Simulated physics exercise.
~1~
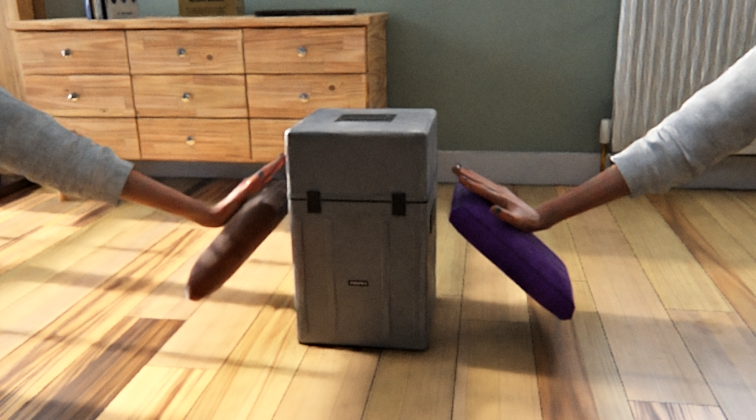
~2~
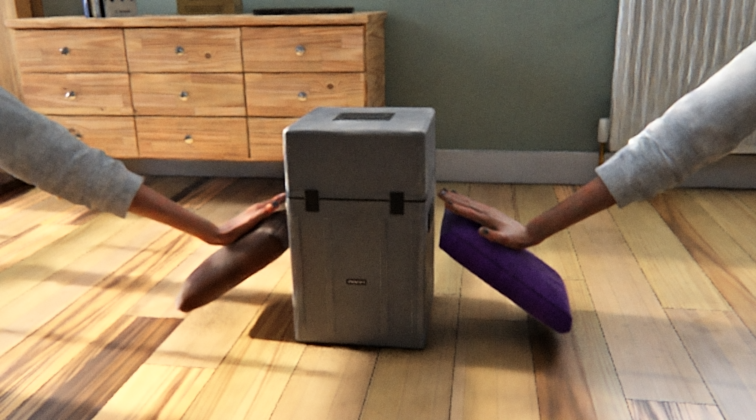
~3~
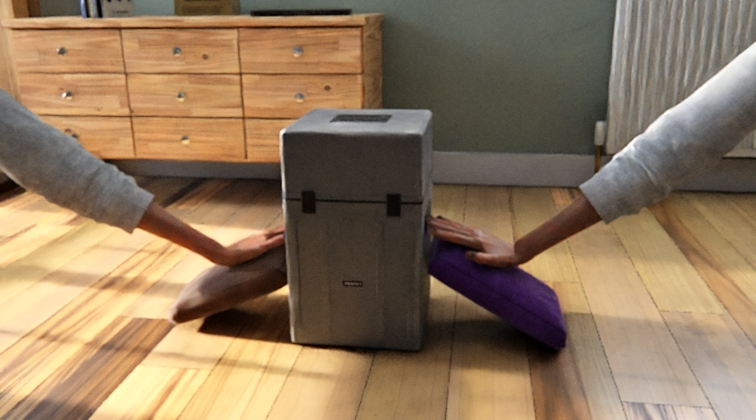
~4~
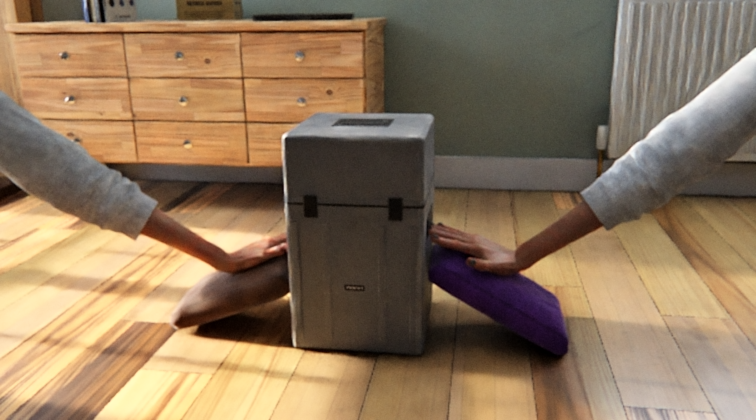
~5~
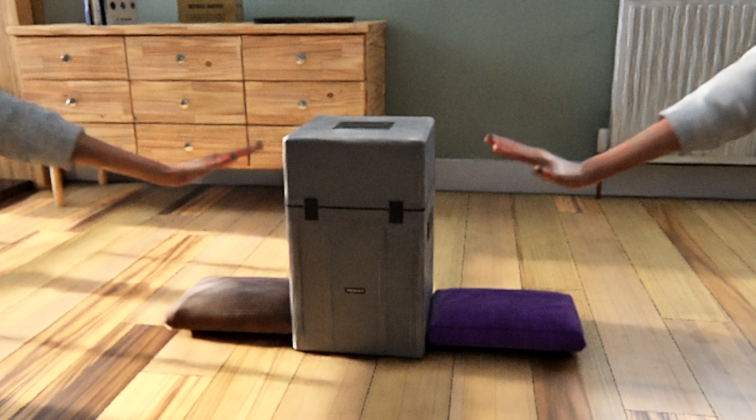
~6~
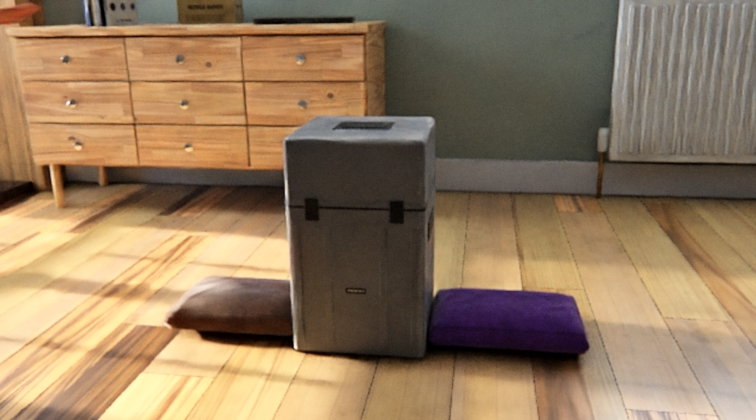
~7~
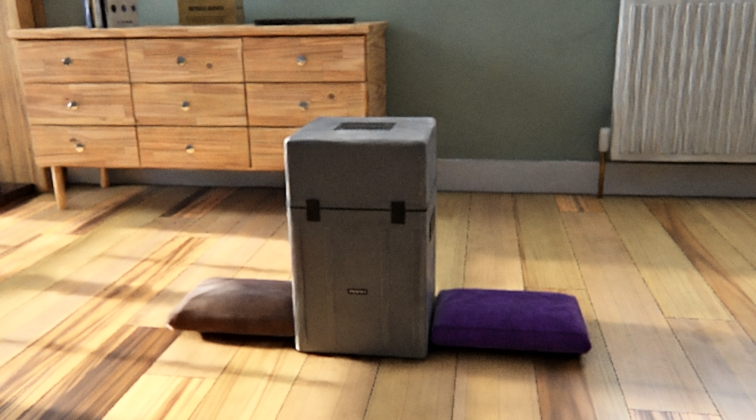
Two hands lower brown and purple cushions against a grey chest, then withdraw, leaving both flat.
